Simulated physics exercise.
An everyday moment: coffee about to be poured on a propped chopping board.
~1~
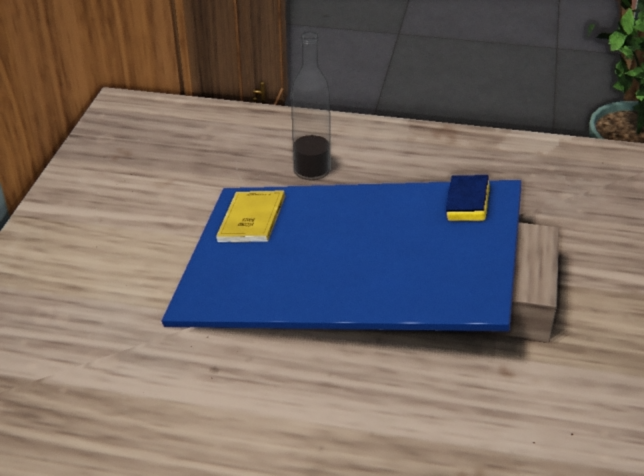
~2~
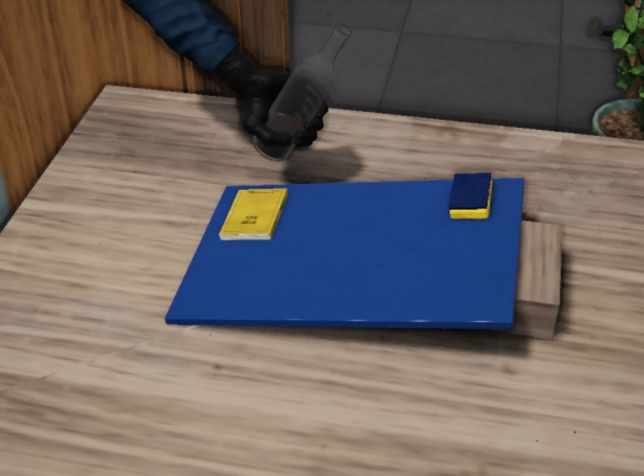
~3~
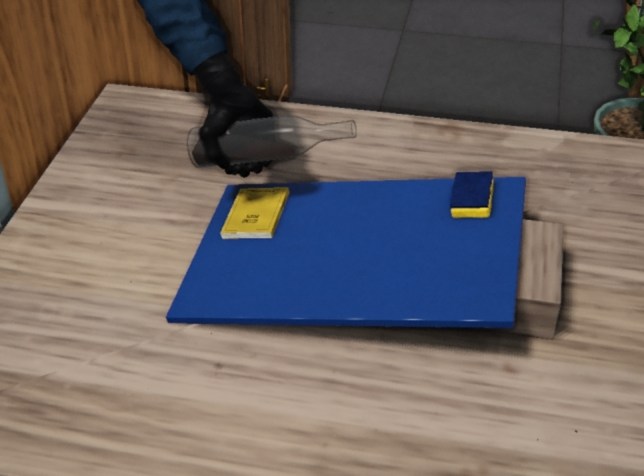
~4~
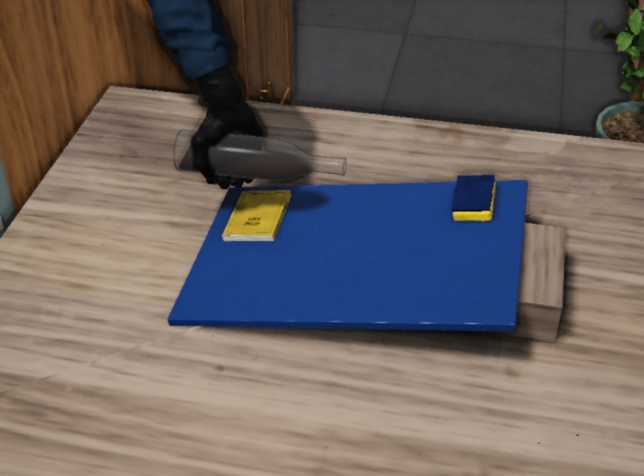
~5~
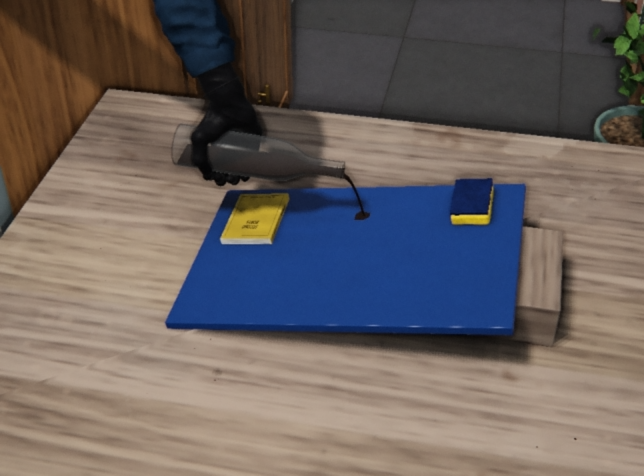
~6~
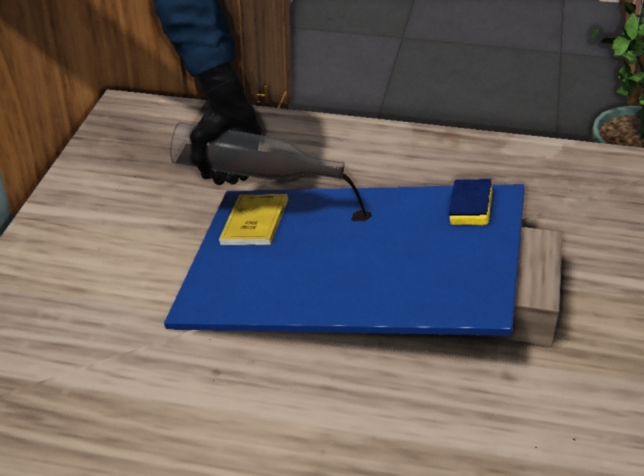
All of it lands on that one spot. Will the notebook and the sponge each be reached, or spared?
On the left the notebook: Reached, on the right the sponge: Spared.
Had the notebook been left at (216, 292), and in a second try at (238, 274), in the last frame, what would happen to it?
It stays out of reach in the first try and stays out of reach in the second.
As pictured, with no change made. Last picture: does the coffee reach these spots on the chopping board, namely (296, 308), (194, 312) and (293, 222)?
Starting from the first: Never touched, then never touched, finally caught by it.
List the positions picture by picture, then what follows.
The chopping board slopes down to the left; bottle (311, 104) about a quarter full; notebook (251, 216); sponge (468, 198), in the first frame.
Bottle (306, 90) tipped 30° with all of its load; notebook (254, 214), in the second frame.
Bottle (275, 138) tipped 75° with all of its load; sponge (472, 195), in the third frame.
The chopping board slopes down to the left; bottle (264, 159) tipped 90° with all of its load; notebook (257, 215), in the fourth frame.
The first of it lands; bottle (262, 158) tipped 95° with all of its load; sponge (472, 202), in the fifth frame.
The first of it lands; bottle (261, 157) tipped 95° with nearly all of its load; notebook (254, 219); sponge (471, 203), in the sixth frame.
A moment on, it runs down to the left; the notebook is reached; the sponge is untouched.
Further on, it runs down to the left and off the end; the notebook is reached; the sponge is untouched.
When it is over, it runs down to the left and off the end; the notebook is reached; the sponge is untouched.
